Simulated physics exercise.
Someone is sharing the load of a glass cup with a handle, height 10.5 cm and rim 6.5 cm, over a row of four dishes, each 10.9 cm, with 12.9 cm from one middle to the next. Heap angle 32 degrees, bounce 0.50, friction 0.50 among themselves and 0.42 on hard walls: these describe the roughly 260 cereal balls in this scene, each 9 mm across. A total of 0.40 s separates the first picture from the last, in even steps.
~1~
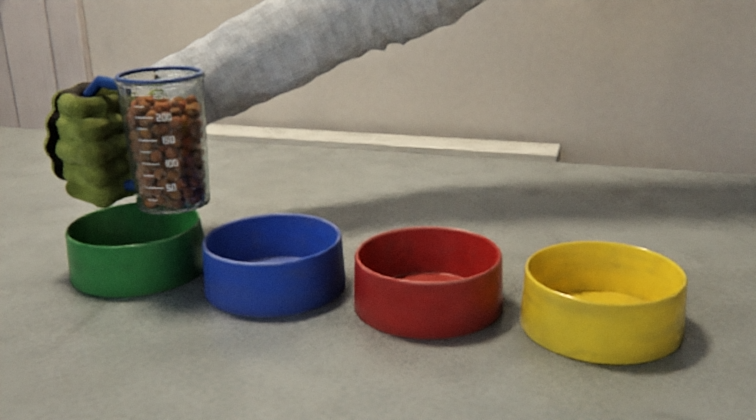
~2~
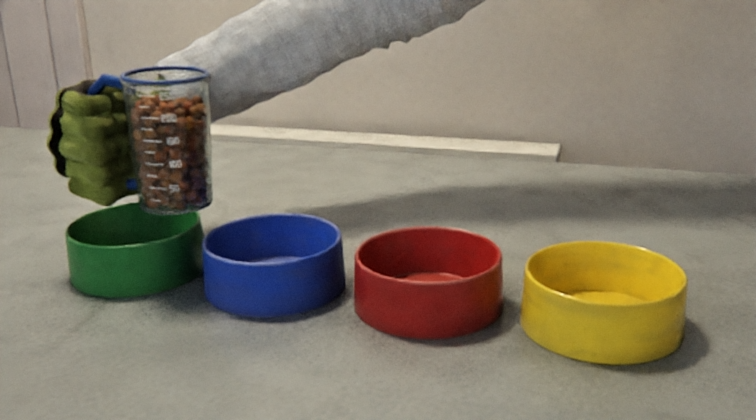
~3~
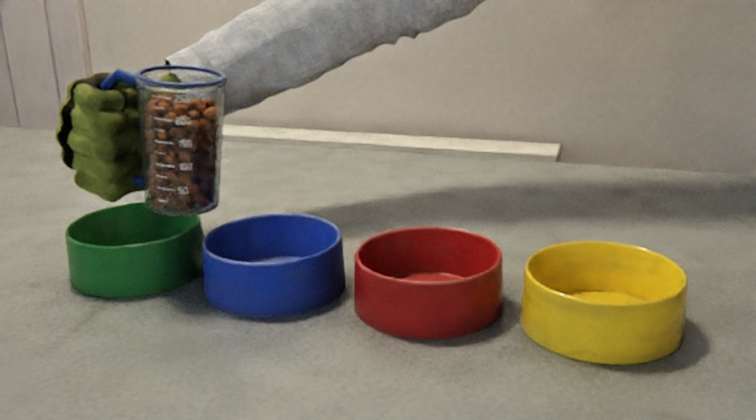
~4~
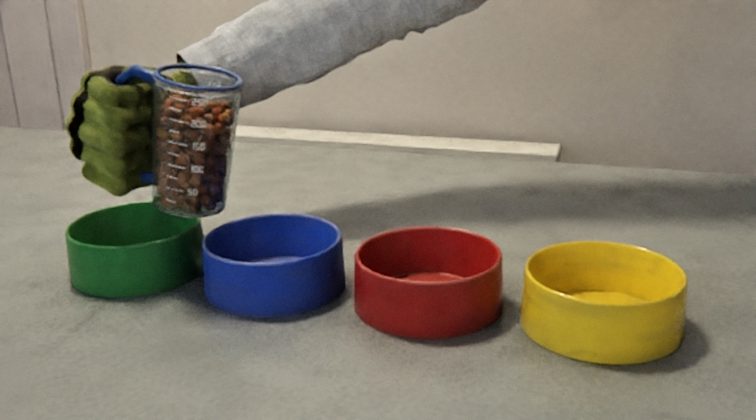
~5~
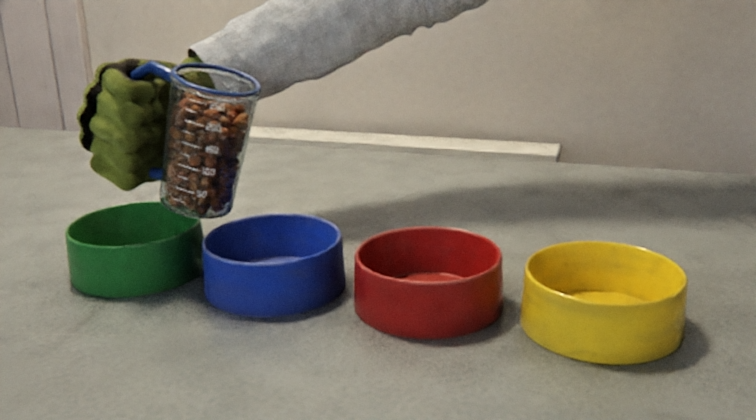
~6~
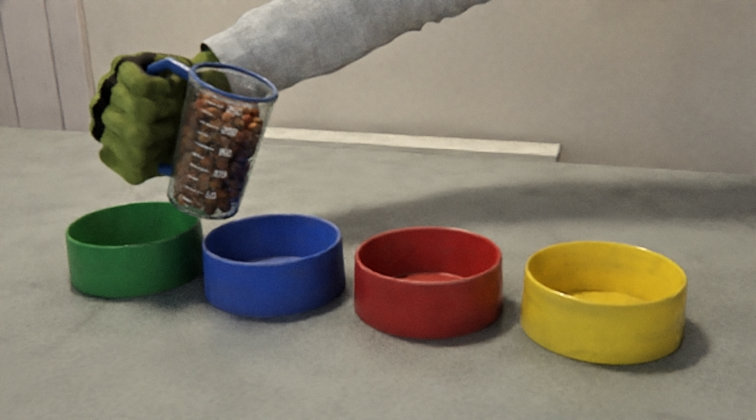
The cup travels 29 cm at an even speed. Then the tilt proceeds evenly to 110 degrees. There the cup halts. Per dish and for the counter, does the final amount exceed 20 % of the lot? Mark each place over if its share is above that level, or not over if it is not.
Red: Not over, blue: Not over, green: Not over, yellow: Over, counter: Not over.
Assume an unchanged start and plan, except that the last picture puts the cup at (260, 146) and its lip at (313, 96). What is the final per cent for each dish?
In the end red holds 0, blue holds 0, green holds 0, yellow holds 100.
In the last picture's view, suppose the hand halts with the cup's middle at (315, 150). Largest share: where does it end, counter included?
That'd be red, it takes the most.
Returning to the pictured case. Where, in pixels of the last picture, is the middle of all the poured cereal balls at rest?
Resting centre estimate: Around (615, 303).
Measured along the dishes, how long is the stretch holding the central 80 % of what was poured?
Length: Approx. 6 cm.
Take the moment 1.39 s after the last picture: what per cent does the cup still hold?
I'd put it at roughly 95 per cent.
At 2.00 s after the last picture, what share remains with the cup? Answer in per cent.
Around 20 in a hundred.
Then, 0.83 s after the last picture, tilt 71 degrees; cup holds 100 %.
Then, 1.39 s after the last picture, tilt 105 degrees; cup holds 95 %.
Then, 2.00 s after the last picture, tilt 110 degrees; cup holds 20 %, yellow 75 %.
In the end, red 0 %, blue 0 %, green 0 %, yellow 100 %, counter 0 %.
